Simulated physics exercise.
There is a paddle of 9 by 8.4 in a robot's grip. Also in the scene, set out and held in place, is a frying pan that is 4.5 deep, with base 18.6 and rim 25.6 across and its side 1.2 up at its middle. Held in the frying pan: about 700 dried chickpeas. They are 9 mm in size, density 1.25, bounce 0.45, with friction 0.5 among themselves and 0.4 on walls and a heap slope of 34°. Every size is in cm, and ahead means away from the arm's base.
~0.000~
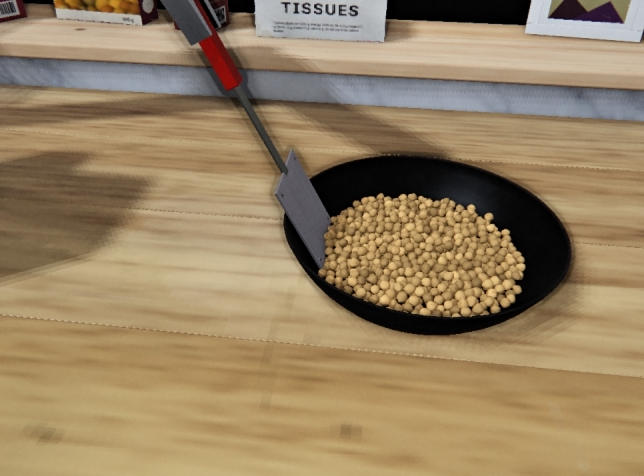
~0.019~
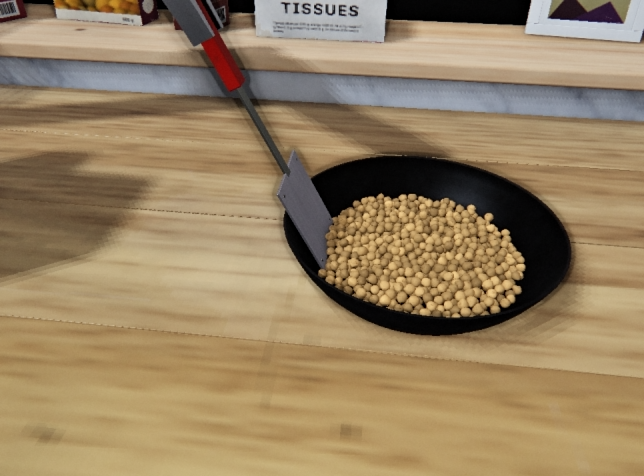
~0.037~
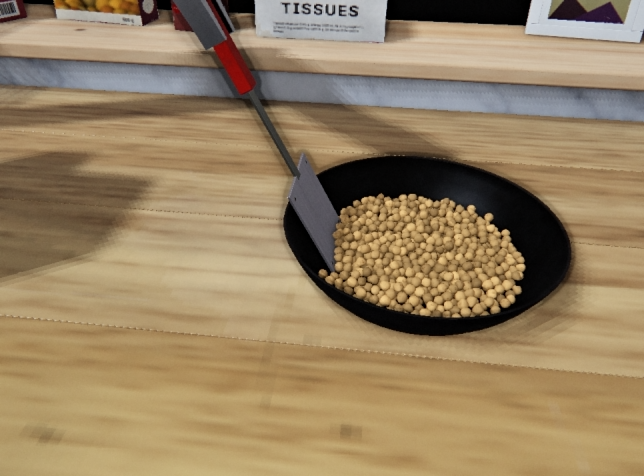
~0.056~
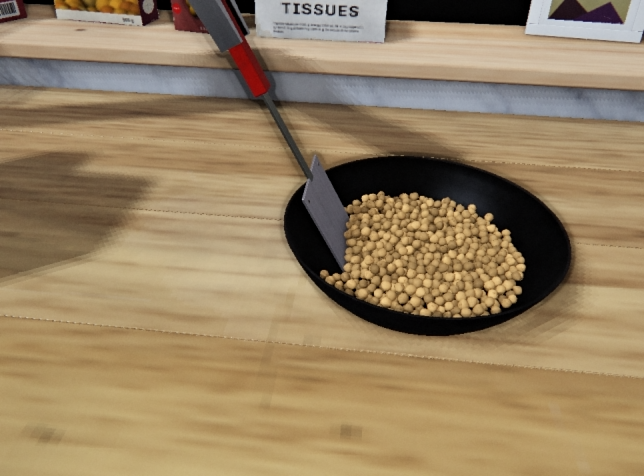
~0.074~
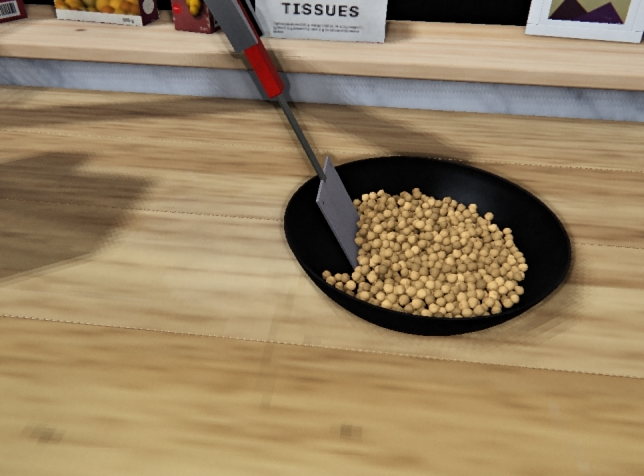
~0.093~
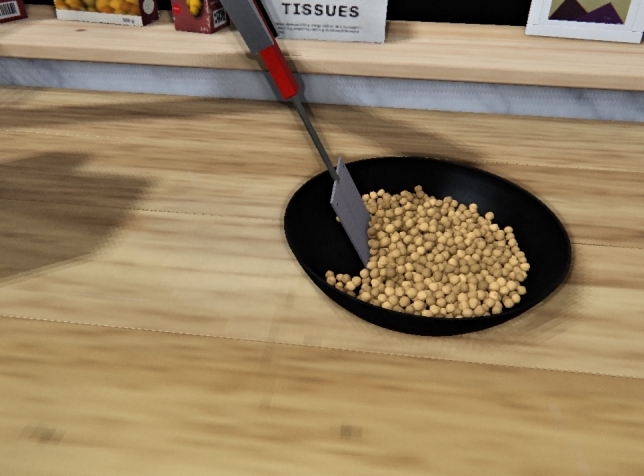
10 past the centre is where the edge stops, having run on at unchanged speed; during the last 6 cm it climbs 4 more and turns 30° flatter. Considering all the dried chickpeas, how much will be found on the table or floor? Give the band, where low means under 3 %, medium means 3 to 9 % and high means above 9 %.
Band: High.
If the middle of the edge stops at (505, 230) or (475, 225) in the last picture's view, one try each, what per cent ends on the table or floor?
Try 1: Approx. 0 %; try 2: Approx. 0 %.
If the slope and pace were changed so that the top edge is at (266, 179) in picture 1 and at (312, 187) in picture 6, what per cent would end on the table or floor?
Near 10 in a hundred.
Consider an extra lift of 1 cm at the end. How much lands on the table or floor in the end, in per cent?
Close to 15 in a hundred.
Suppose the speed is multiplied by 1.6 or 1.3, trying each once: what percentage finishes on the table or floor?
20 and 15 %.
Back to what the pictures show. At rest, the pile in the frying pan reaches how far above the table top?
Some 5.0 cm above the table.
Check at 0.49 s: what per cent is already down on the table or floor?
Estimate: About 10 percent.
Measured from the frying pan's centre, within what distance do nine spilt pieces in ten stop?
The distance is roughly 40 cm.
By 0.17 s, sloping 63°, highest piece 4 above the table; 704 in the frying pan.
By 0.25 s, sloping 52°, highest piece 5 above the table; 704 in the frying pan.
By 0.49 s, sloping 33°, highest piece 6 above the table; 615 in the frying pan, 80 on the table or floor, 9 on the blade or in flight.
By 1.54 s, sloping 33°, highest piece 5 above the table; 615 in the frying pan, 89 on the table or floor.
Final count, 615 in the frying pan, 89 on the table or floor. That is 13 % on the table or floor.
